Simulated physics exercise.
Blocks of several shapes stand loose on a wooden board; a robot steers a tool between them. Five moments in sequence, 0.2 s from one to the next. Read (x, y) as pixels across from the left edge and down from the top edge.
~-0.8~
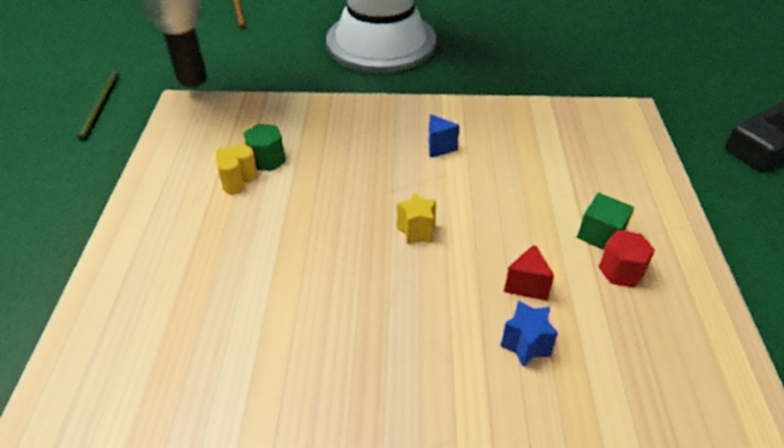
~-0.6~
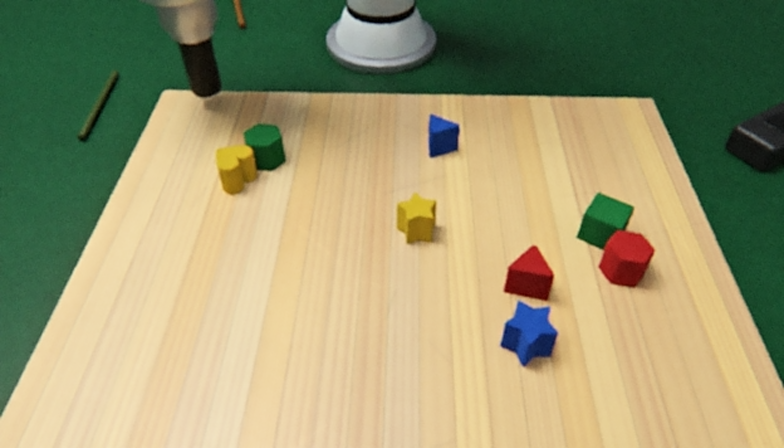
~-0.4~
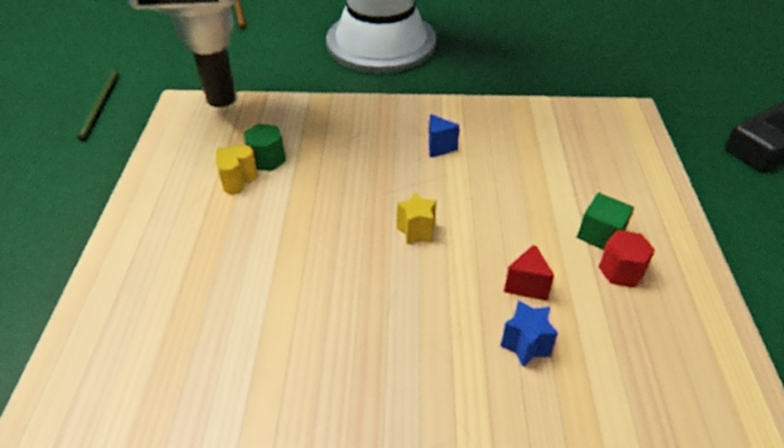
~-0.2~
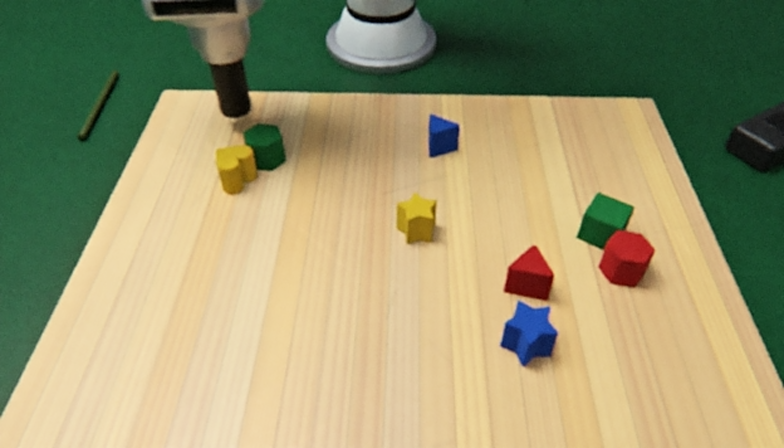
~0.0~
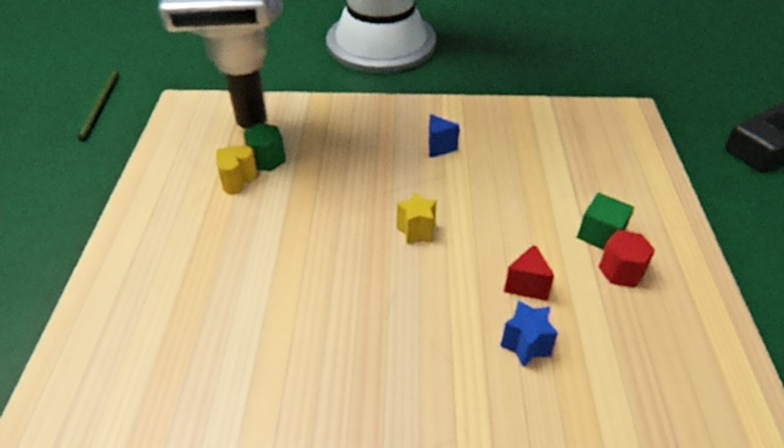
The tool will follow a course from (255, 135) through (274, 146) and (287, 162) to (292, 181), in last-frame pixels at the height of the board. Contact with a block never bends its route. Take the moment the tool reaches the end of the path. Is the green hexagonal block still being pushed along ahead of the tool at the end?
I'd say yes.
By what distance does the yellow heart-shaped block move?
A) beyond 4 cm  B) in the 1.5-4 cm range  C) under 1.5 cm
I'll go with C - under 1.5 cm.
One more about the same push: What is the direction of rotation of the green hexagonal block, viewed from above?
It turns round clockwise.
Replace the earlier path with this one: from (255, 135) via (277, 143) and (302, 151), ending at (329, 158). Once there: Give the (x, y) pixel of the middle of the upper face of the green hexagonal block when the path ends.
Expect it around (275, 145).
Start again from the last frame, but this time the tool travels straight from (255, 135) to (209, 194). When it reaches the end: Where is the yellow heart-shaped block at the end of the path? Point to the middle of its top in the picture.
Around (228, 181).
What follows on the original path. Halfway along, tool (280, 140); yellow heart-shaped block (229, 160), turned 25° clockwise; green hexagonal block (271, 151), turned 40° clockwise.
At the end, tool (290, 167); yellow heart-shaped block (228, 161), turned 30° clockwise; green hexagonal block (264, 178), turned 95° clockwise.
